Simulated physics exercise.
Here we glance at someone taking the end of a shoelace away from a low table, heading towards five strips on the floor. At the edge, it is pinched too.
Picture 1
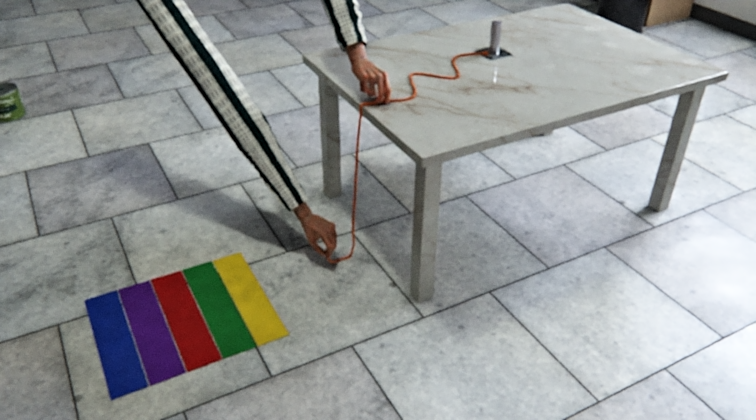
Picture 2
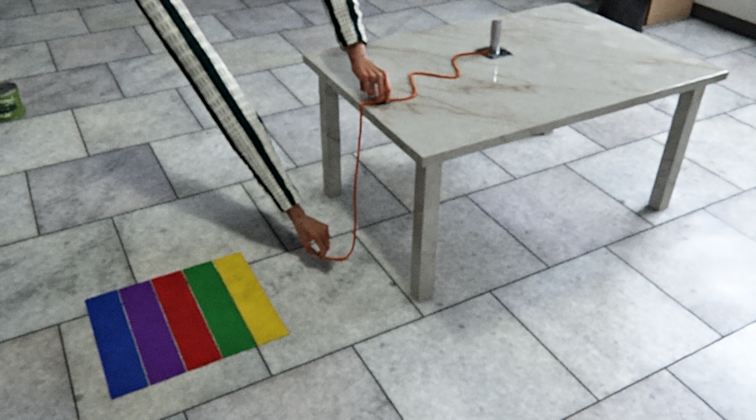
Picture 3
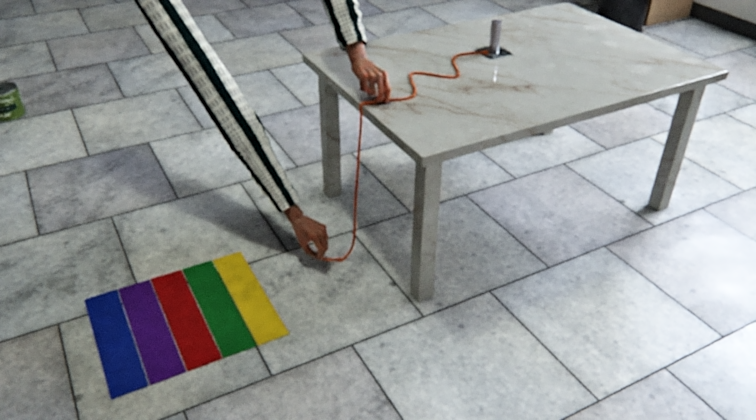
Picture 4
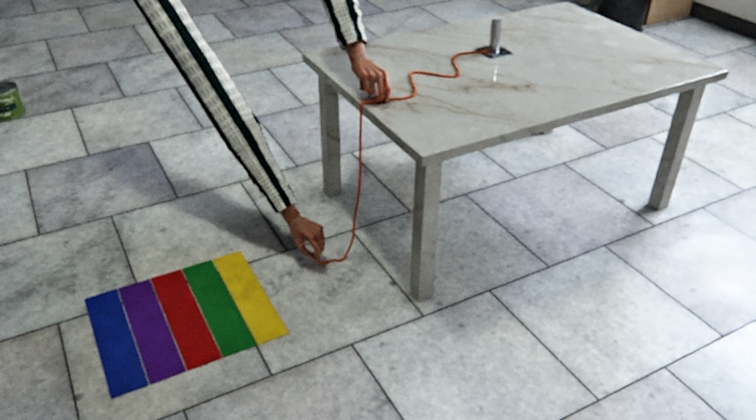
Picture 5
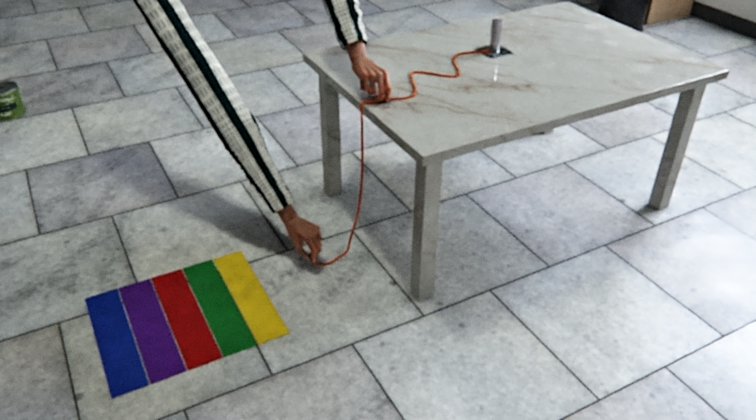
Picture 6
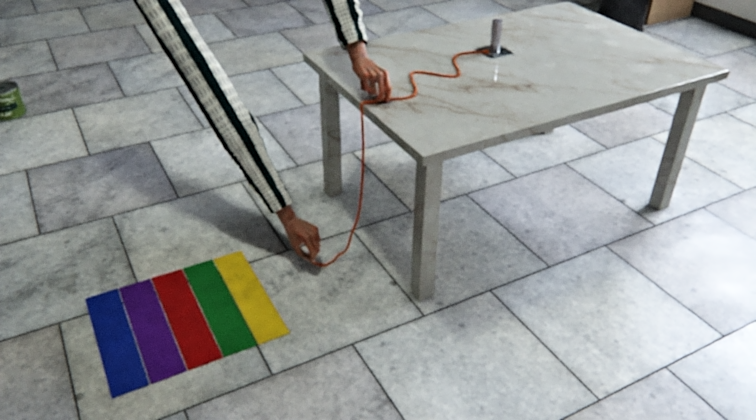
A hand near the floor held the end of an orange shoelace and drew it slightly left toward five colored strips, while another hand pinched the lace at the edge of a low table.
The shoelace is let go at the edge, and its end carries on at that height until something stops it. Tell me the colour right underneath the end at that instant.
Right underneath is purple.
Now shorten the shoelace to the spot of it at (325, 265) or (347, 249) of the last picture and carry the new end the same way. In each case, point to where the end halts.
(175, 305) and (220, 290).
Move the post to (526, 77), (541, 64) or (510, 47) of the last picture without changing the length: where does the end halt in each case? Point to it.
First try about (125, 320), second about (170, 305), third about (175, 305).
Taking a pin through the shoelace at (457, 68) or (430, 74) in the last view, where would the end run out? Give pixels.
Try by try, around (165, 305) and (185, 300).
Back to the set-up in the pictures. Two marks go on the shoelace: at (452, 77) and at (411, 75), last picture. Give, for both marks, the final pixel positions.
They end up at (419, 74) and (382, 86).
Soon after, end near (199, 295); over green.
Then, end near (162, 307); over purple.
At full stretch, end near (141, 314); over purple. It gets as far as the purple strip.
